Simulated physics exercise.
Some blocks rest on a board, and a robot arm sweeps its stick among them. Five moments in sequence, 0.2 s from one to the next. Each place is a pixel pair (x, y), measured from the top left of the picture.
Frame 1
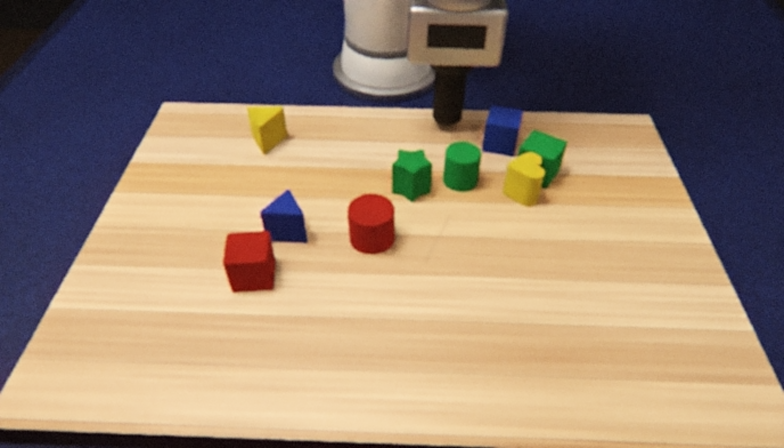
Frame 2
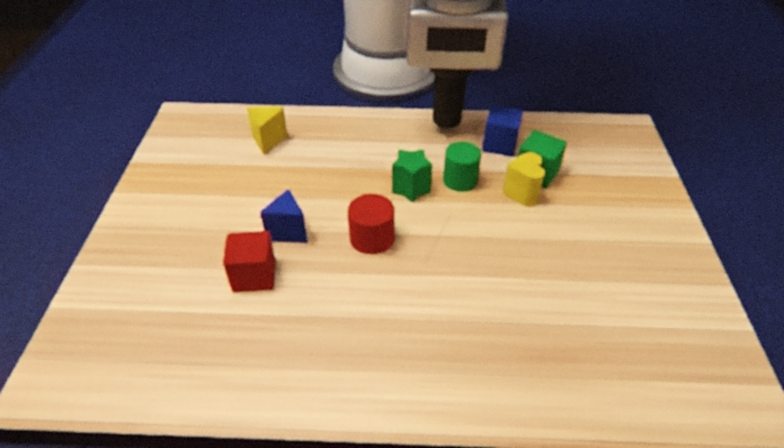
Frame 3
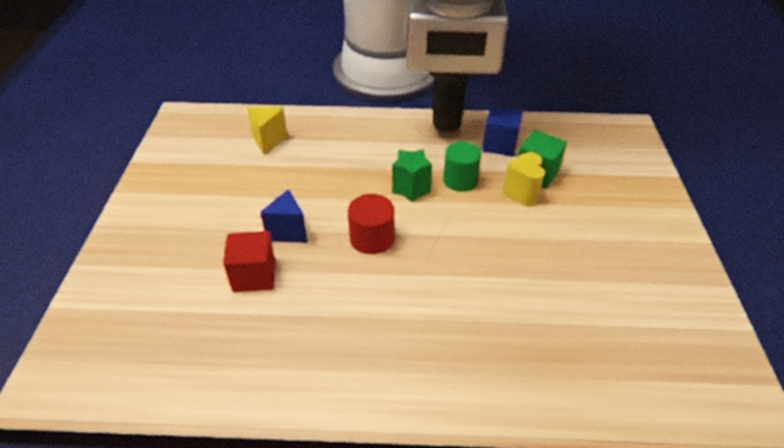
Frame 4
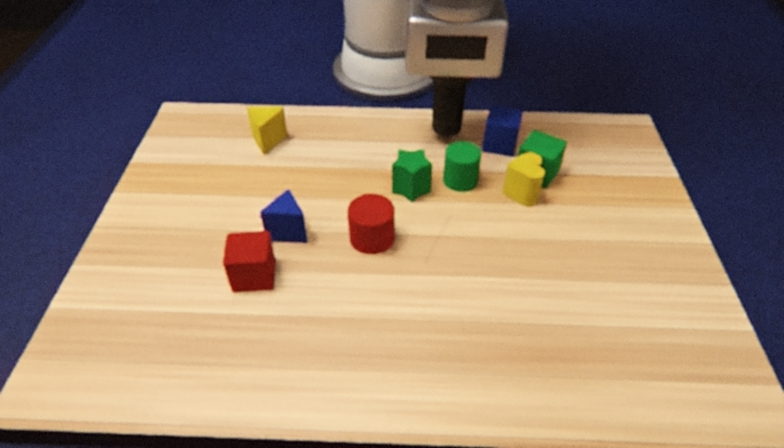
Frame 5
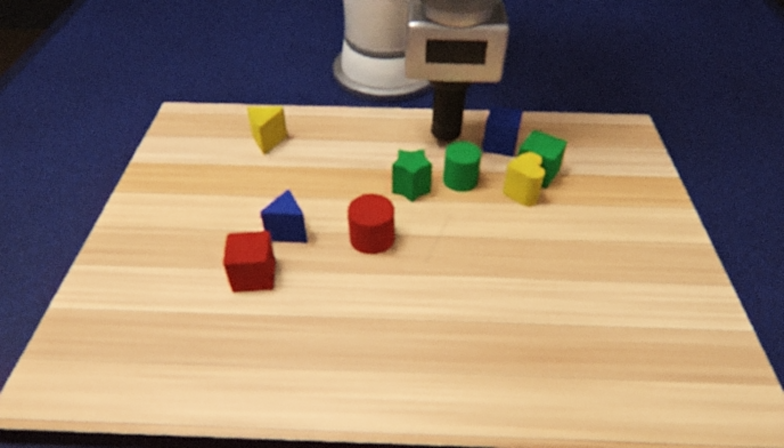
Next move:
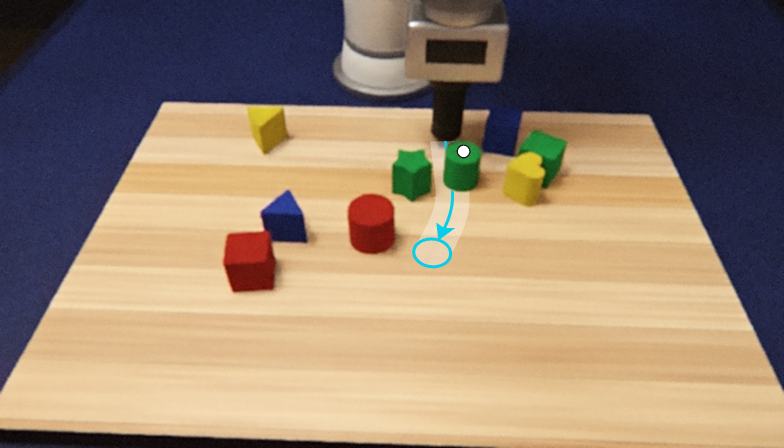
A pale wooden board lies on a dark blue surface, seen from above its near edge by a still camera. A yellow triangle sits far left, a blue triangle and red cube nearer, a red cylinder and green star mid-board, and a green cylinder, blue cube, green block and yellow heart to the right. The robot arm's dark stick inches toward the viewer behind the green cylinder, while every block stays still.
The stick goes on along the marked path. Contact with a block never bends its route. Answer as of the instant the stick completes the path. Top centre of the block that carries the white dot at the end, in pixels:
At (490, 194).
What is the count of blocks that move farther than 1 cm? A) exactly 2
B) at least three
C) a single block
Correct choice: C.
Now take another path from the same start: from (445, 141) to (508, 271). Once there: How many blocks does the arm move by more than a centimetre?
1 block.
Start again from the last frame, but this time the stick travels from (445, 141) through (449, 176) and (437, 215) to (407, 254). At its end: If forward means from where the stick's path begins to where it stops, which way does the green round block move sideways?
Over to the left.
Path on the board, from (445, 141) by way of (452, 193) to (432, 253); the dot is on the green round block.
On the path given first. One third of the way, stick (451, 166); green round block (471, 166).
Two thirds of the way, stick (451, 203); green round block (490, 194).
At the end, stick (433, 244); green star block in place; green round block (490, 194).
